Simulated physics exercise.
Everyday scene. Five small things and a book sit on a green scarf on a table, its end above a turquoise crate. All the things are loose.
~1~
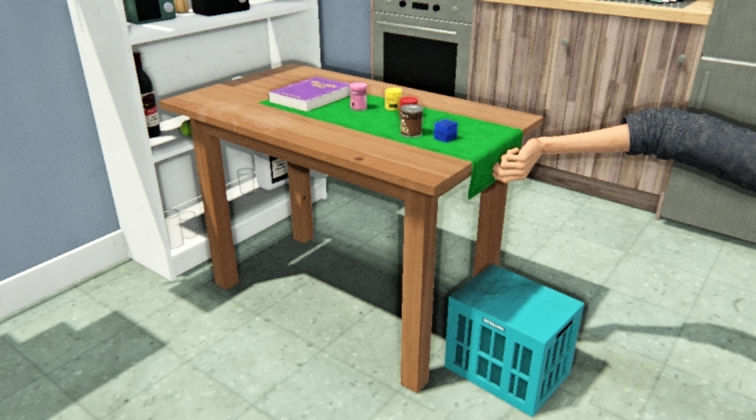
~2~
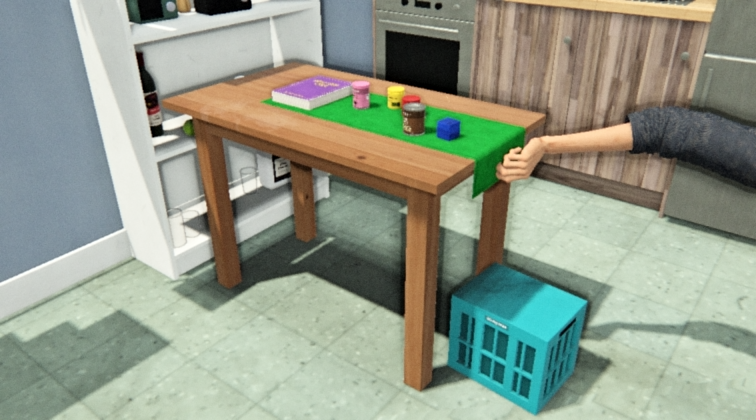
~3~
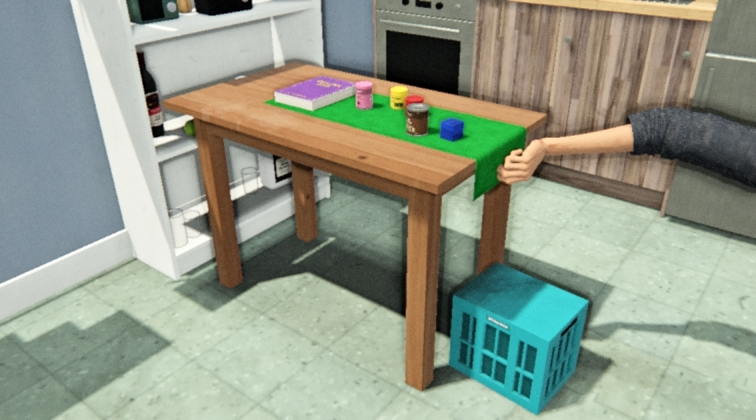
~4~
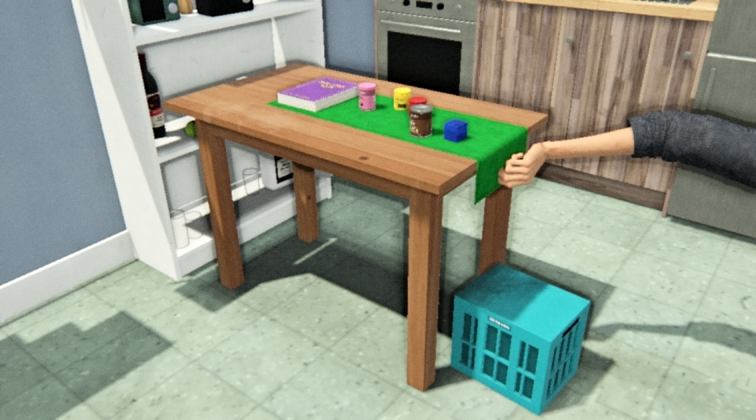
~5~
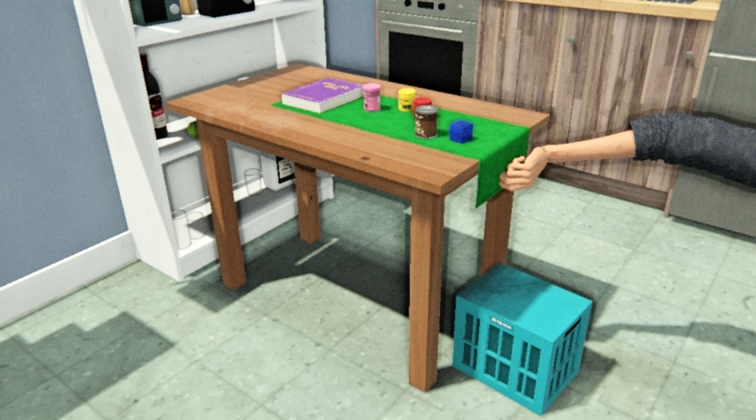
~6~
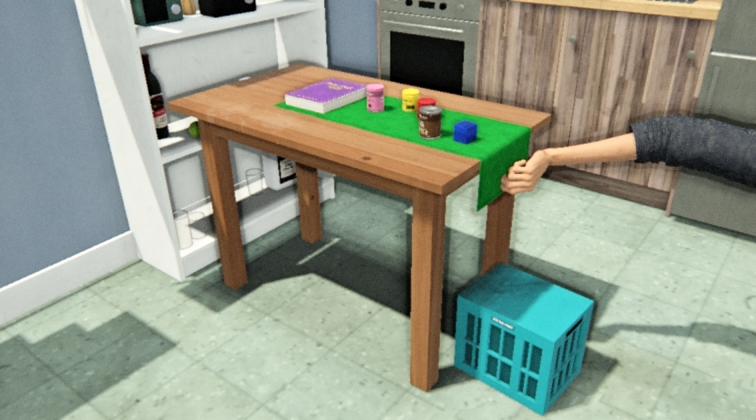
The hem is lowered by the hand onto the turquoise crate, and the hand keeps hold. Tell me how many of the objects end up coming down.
Three items fall.
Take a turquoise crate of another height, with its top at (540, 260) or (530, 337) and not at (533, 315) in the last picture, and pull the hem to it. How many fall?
1 and 4.
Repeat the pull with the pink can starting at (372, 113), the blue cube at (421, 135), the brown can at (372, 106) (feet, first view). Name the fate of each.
As for the pink can, it holds its spot; the blue cube, it leaves the top; the brown can, it holds its spot.
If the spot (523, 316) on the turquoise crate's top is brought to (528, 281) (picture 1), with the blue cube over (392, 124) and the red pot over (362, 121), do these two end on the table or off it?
Result: Blue cube still there, red pot still there.
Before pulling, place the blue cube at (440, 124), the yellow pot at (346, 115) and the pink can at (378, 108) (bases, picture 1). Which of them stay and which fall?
In the end the blue cube is no longer on top, the yellow pot is still on top, and the pink can is still on top.
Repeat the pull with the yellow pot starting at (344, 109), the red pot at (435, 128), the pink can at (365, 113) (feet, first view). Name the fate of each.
Looking at each one, the yellow pot remains in position, the red pot drops away and the pink can remains in position.
Soon after, hem near (499, 259); blue cube and brown can gone.
After that, hem on the crate; blue cube, brown can and red pot gone.
In the end, hem on the crate; blue cube, brown can and red pot gone. It carries off three.
